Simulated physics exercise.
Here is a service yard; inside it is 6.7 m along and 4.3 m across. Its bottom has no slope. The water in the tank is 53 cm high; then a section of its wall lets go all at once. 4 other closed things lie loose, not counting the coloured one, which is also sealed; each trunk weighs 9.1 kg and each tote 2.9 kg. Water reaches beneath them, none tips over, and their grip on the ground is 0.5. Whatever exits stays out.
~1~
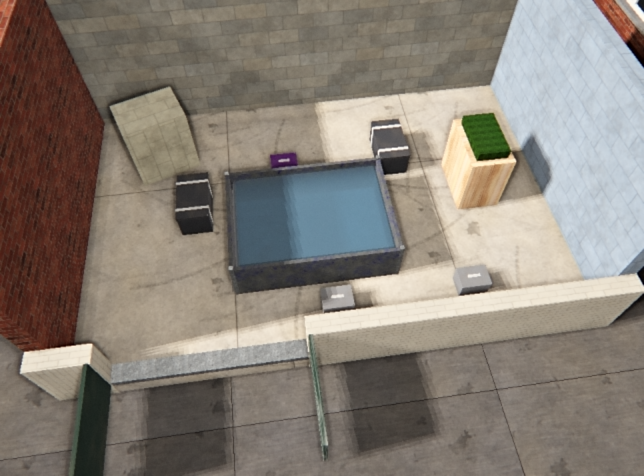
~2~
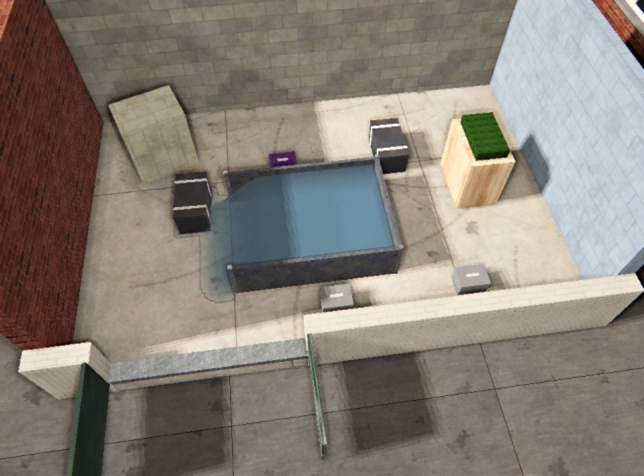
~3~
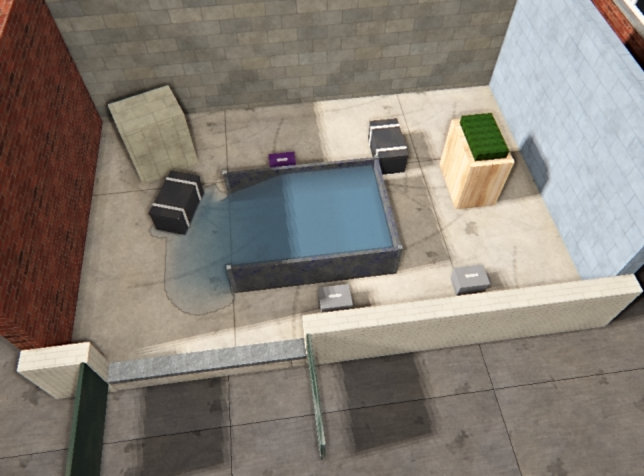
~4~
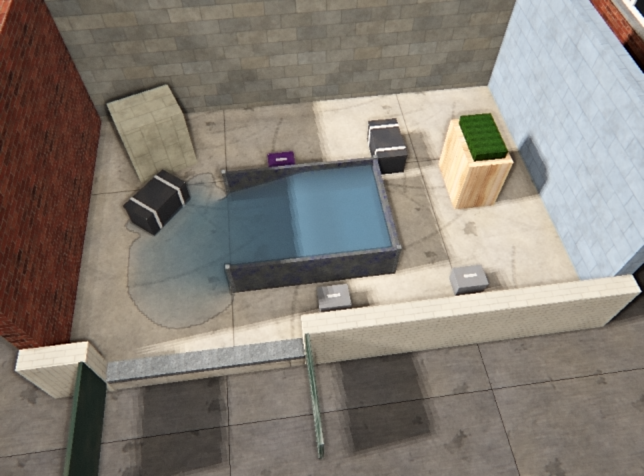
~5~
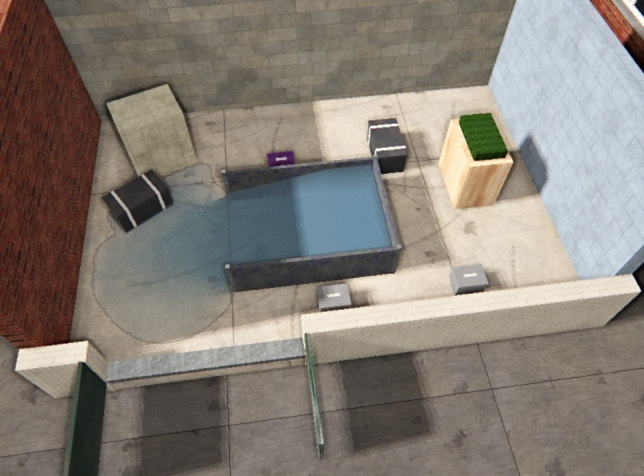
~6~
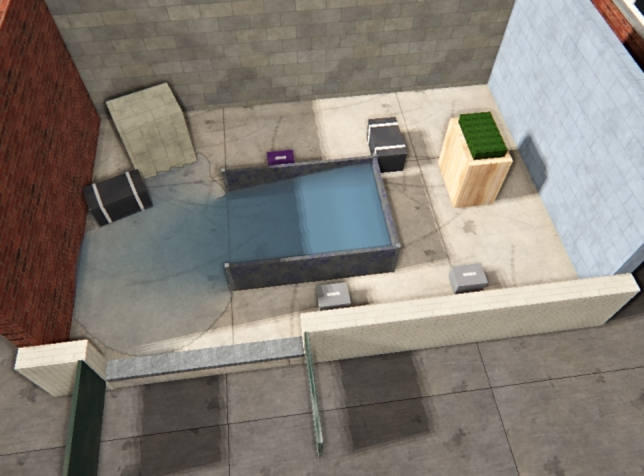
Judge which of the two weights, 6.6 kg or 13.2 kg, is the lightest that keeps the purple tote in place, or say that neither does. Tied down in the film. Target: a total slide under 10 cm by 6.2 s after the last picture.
I'd say only the heavier mass keeps it put.
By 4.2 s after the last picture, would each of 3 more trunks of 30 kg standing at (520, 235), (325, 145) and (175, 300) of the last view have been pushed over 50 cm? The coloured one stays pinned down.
Within it, within it, beyond it.
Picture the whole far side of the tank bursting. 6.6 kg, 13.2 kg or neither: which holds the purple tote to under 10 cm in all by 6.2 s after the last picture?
In that case, both fall short.
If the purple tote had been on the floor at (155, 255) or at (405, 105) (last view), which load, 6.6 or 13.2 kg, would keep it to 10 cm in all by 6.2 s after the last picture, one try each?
At the first place nothing works, and at the second you need the bigger mass.
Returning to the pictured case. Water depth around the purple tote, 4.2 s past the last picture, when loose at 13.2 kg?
4 cm, roughly.
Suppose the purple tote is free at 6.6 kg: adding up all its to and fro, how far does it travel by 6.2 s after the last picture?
Adding it all up, something like 20 cm.
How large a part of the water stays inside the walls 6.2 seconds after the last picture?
Somewhere near 70 percent, give or take.
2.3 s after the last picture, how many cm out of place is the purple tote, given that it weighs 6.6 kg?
I'd put it at roughly 0 cm.
Then, 0.6 s after the last picture the purple tote would be 0 cm from its start with 6.6 kg and 0 cm from its start with 13.2 kg; 0 cm of water round it then.
Then, 2.3 s after the last picture the purple tote would be 0 cm from its start with 6.6 kg and 0 cm from its start with 13.2 kg; 1 cm of water round it then.
Then, 4.2 s after the last picture the purple tote would be 18 cm from its start with 6.6 kg and 0 cm from its start with 13.2 kg; 4 cm of water round it then.
Then, 6.2 s after the last picture the purple tote would be 24 cm from its start with 6.6 kg and 0 cm from its start with 13.2 kg; 3 cm of water round it then.
